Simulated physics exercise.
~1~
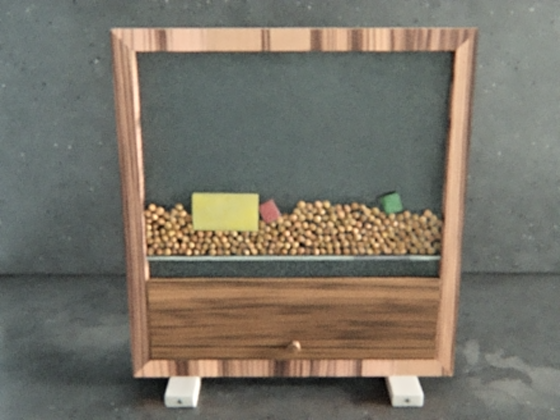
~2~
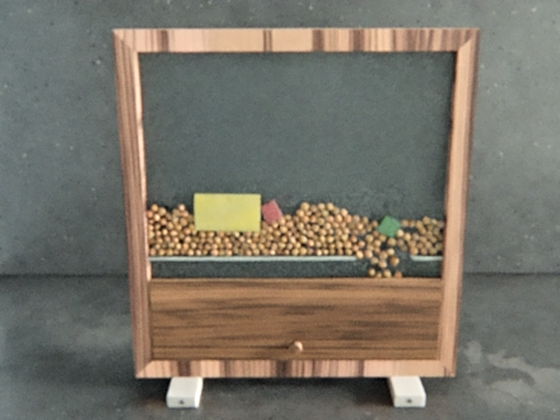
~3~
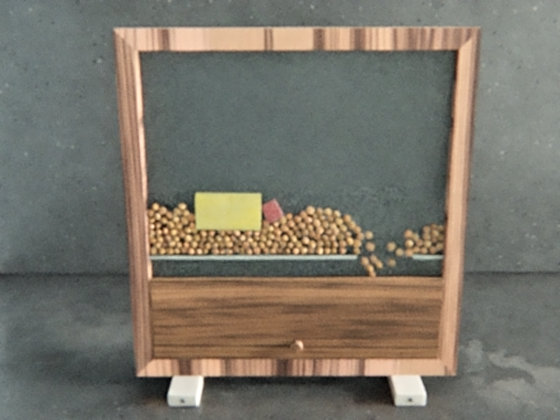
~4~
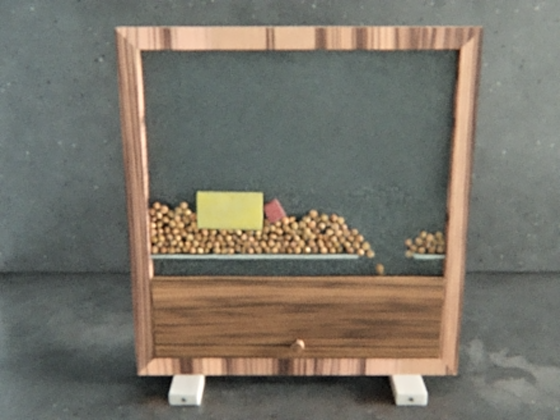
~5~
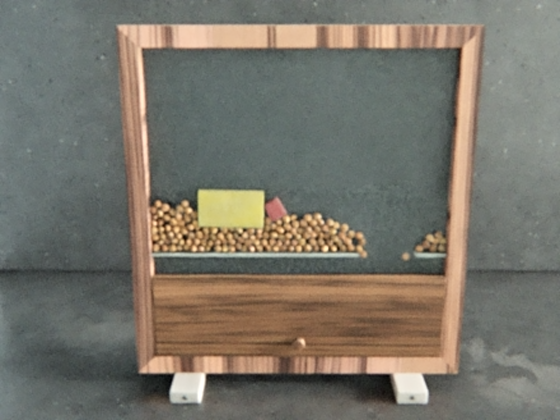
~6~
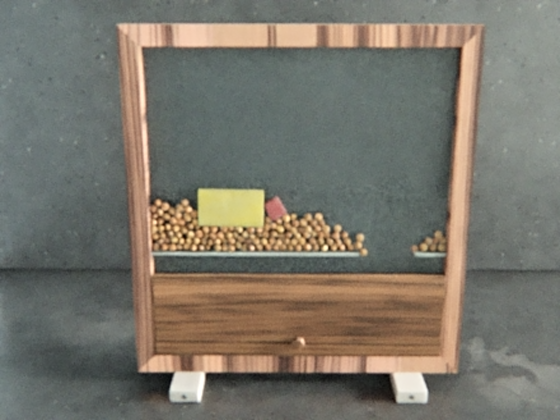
A wooden-framed display case held a layer of small wooden beads with three blocks on top, until beads poured down through a gap at the right and the green block dropped out of sight, leaving the yellow and red blocks resting on the left pile.
